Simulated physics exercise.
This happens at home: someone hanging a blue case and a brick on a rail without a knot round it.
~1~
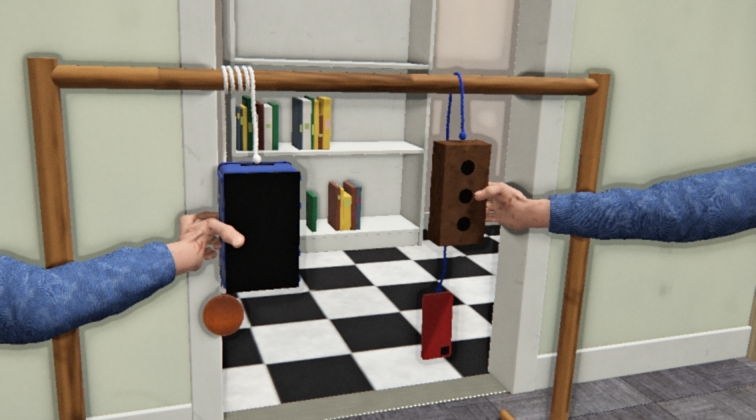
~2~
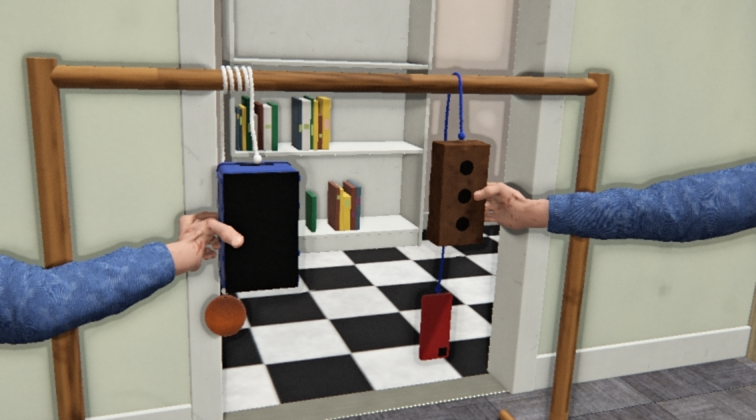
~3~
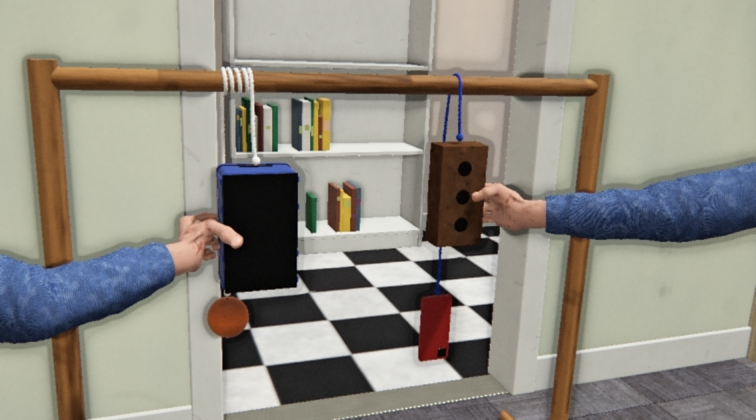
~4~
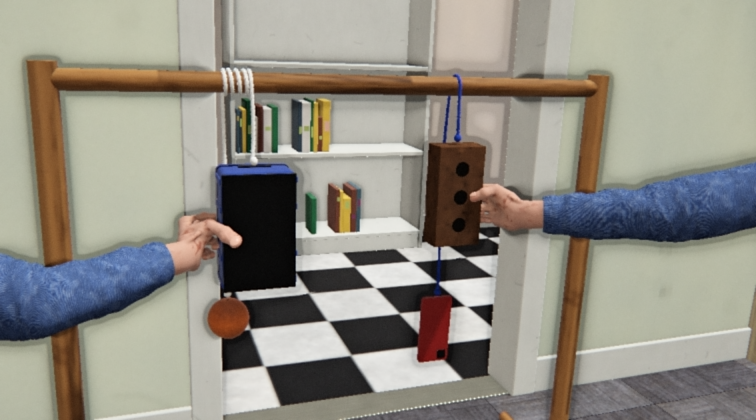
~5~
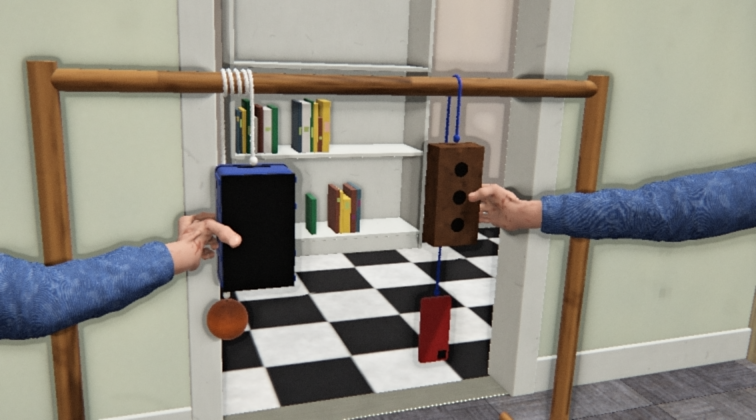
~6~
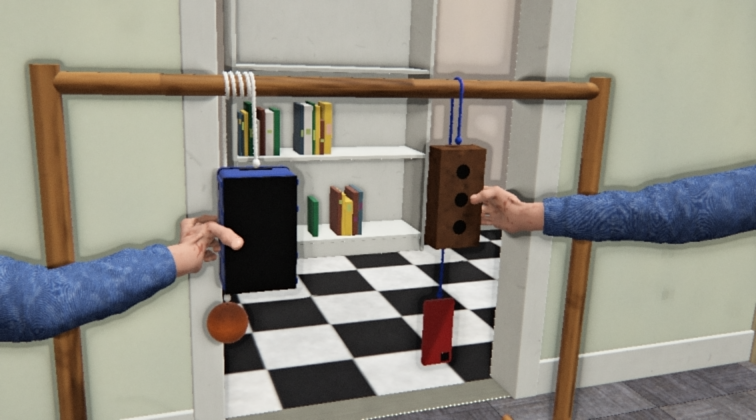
Two hands in blue sleeves stayed beside a blue and black case and a brown brick hanging by cords from a wooden rail, while the hanging things, including an orange ball and red phone, barely shifted.
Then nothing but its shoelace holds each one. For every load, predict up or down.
Blue case - up; brick - down.
Then, 0.56 s past the final frame, blue case still up near (252, 224); brick dropping near (444, 374).
Then, 0.88 s past the final frame, blue case still up near (253, 224); brick on the floor.
When it is over, blue case still up near (252, 223); brick on the floor. The blue case stays hanging and the brick drops.
